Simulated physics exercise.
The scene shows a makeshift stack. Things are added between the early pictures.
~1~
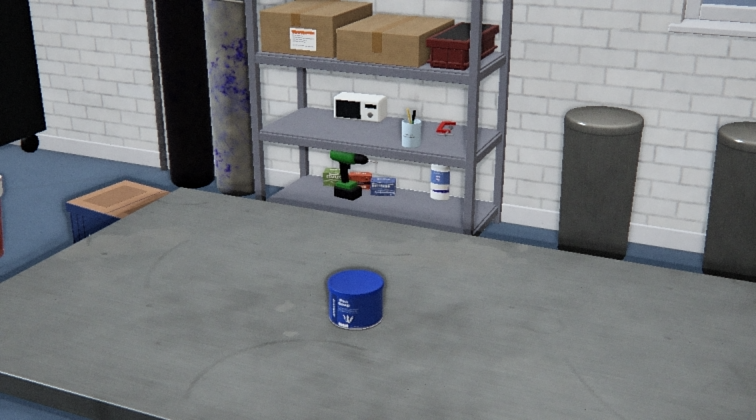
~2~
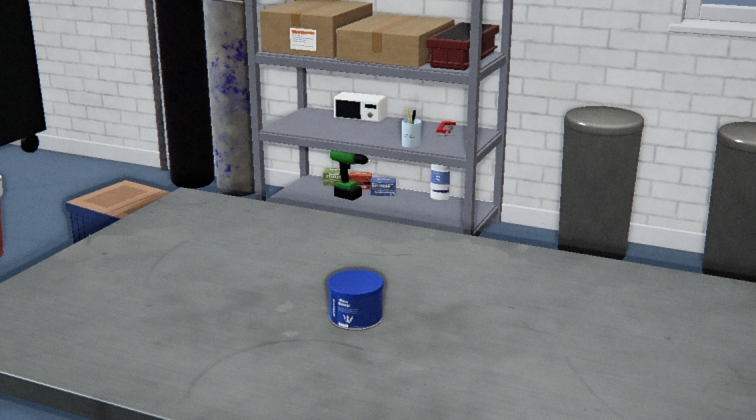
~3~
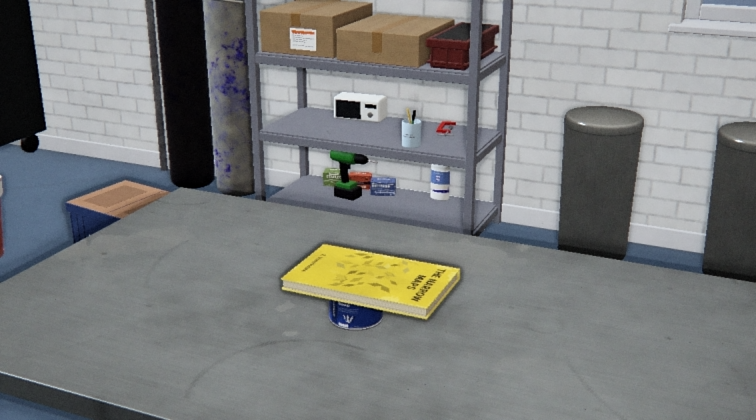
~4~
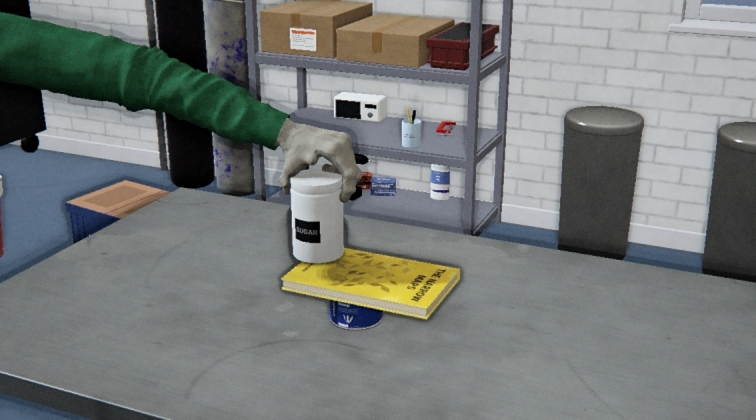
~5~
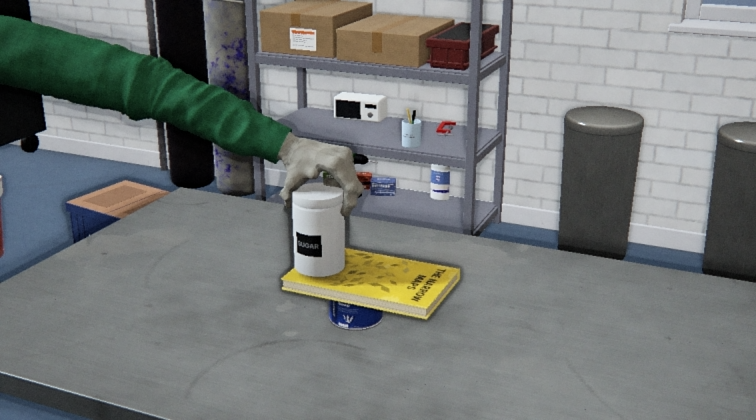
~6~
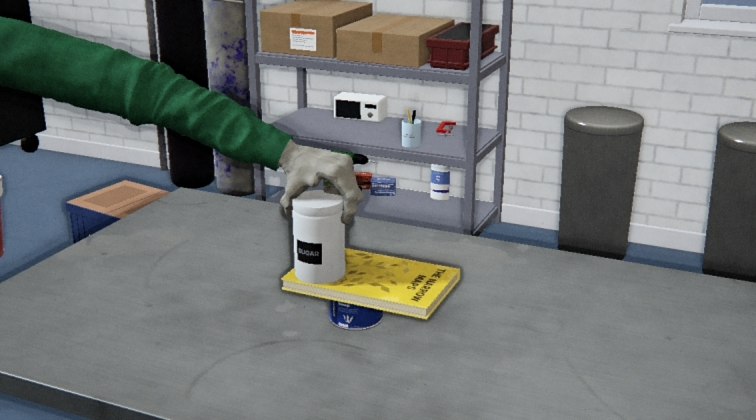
A yellow book appearing on a blue tub, then a gloved hand lowering a white jar onto the book's left side.
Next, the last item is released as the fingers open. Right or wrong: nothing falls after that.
Right.
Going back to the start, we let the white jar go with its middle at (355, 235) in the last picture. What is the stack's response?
The stack then stays standing.
Then, 0.20 s on from there, no change.
Then, 0.40 s on from there, white jar resting near (319, 237).
In the end, all 3 unmoved. At the end, from the last picture's camera, white jar near (319, 237). The stack keeps its balance.
